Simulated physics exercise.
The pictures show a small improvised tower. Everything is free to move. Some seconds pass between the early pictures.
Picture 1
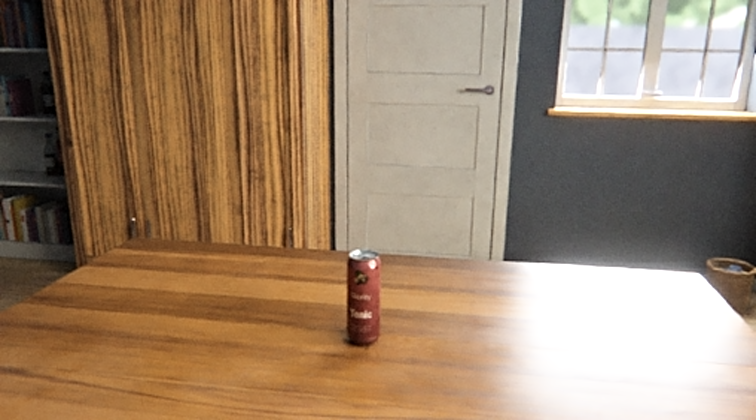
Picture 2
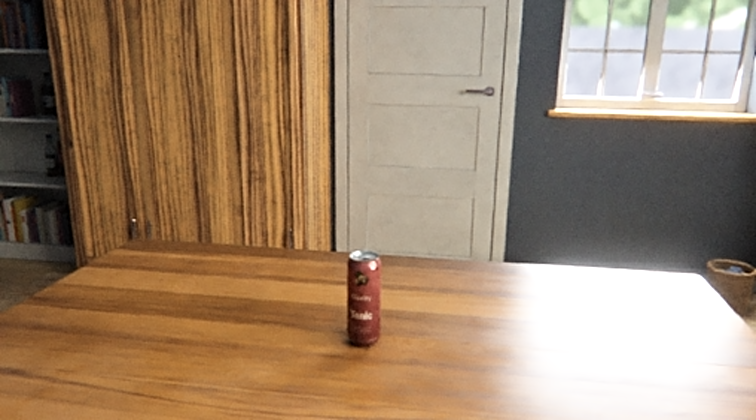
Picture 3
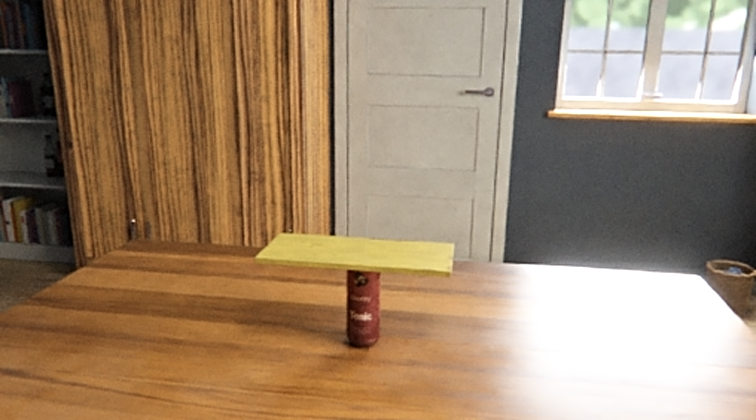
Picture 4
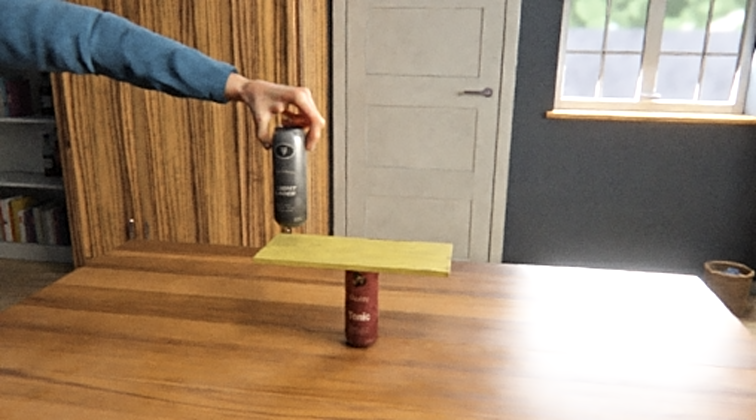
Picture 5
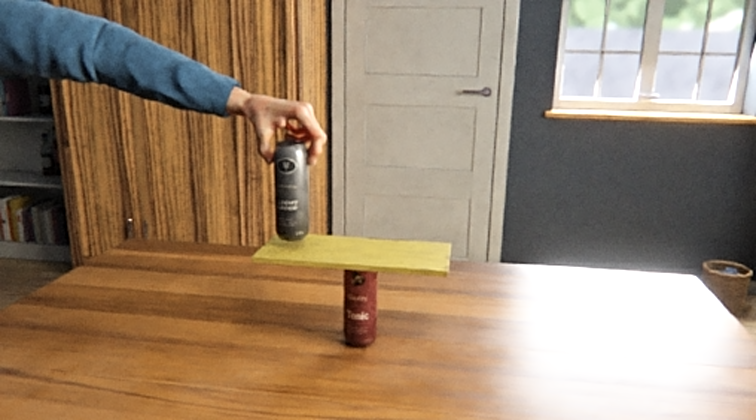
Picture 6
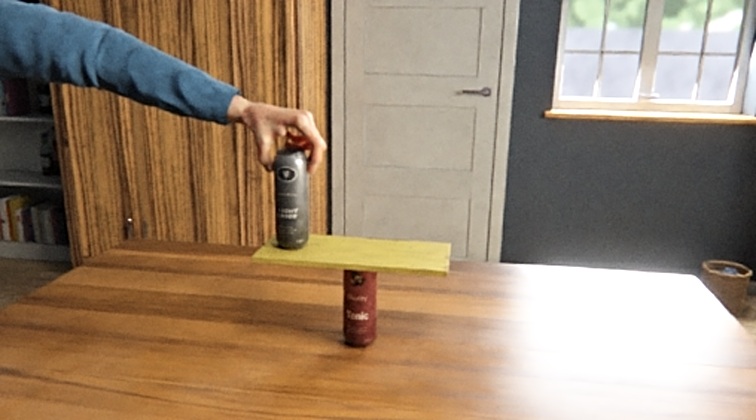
A yellow board appeared on top of a red can standing on a wooden table, then a hand in a blue sleeve lowered a grey can onto the board's left end and kept holding it.
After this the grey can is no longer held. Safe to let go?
Outcome: The stack gives way.
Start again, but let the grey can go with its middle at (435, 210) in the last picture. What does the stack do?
Then it loses its balance.
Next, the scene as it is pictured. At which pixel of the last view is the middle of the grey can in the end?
Near (249, 317).
Then, 0.30 s later than the last frame, grey can now fallen; yellow board tilted by 33°.
Then, 0.40 s later than the last frame, yellow board tilted by 64°.
Then, 0.50 s later than the last frame, yellow board on its side.
Then, 0.80 s later than the last frame, grey can resting near (250, 317).
When it is over, fallen, grey can; lying over in the stack, yellow board; red can as before. End places, in pixels of the last picture, grey can near (250, 317). The stack loses its balance.
